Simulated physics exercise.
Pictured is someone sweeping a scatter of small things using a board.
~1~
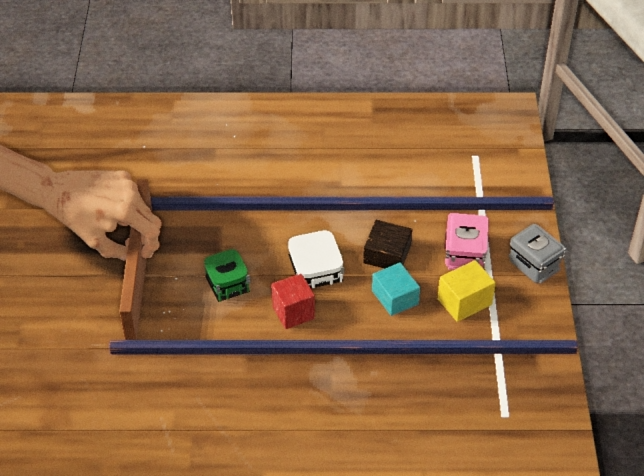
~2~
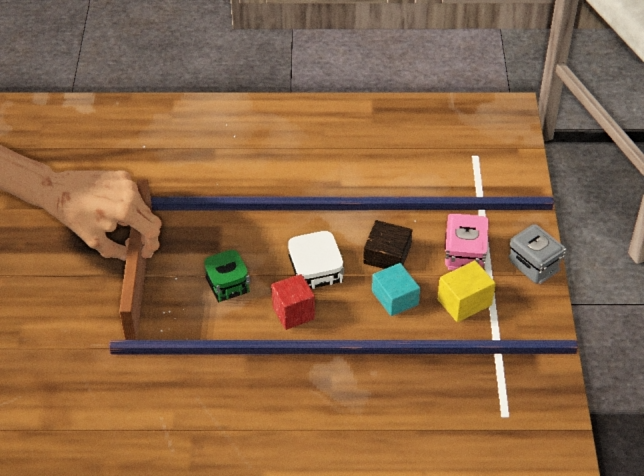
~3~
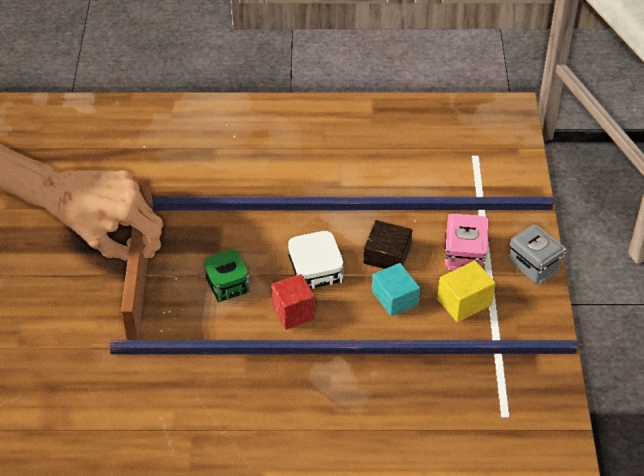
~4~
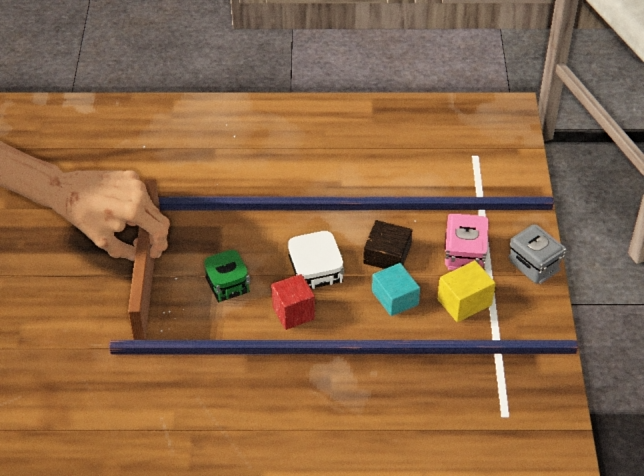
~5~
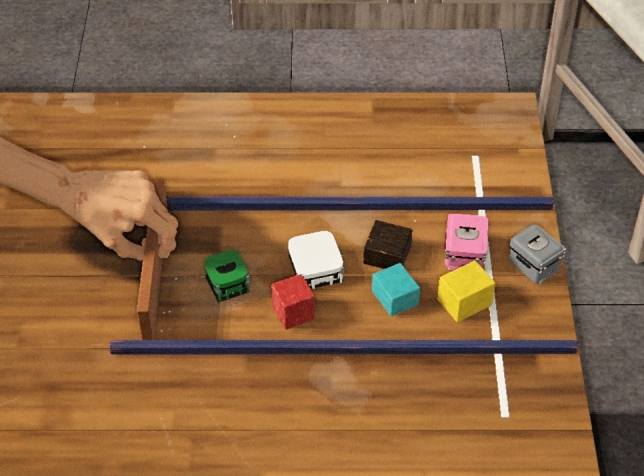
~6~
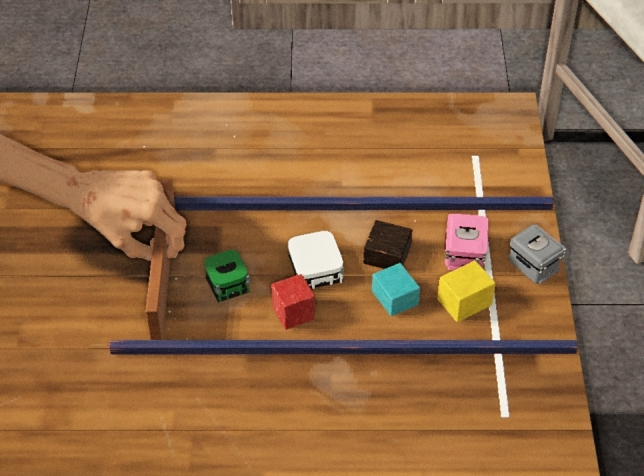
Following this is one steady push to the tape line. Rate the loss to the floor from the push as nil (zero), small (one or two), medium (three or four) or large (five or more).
The loss is small.
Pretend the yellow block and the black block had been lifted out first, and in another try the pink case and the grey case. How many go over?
The answer is 1 and then 1.
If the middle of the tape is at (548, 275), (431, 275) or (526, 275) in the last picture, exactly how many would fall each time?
Going through them in order, you'd see 6, 0 and 4.
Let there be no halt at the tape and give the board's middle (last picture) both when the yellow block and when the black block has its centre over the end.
Roughly (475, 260); roughly (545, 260).
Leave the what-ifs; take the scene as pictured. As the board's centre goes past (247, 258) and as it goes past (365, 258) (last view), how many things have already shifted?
Tally: First 1; then 6.
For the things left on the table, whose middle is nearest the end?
Foremost: The pink case.
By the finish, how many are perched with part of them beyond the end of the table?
Looks like 1 of them.
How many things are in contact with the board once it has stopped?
The answer is 4.
Soon after, none off yet; grey case at rest near (536, 255); pink case at rest near (466, 243); yellow block at rest near (466, 291).
At rest, the number that fall off is one or two; fallen, yellow block and grey case.
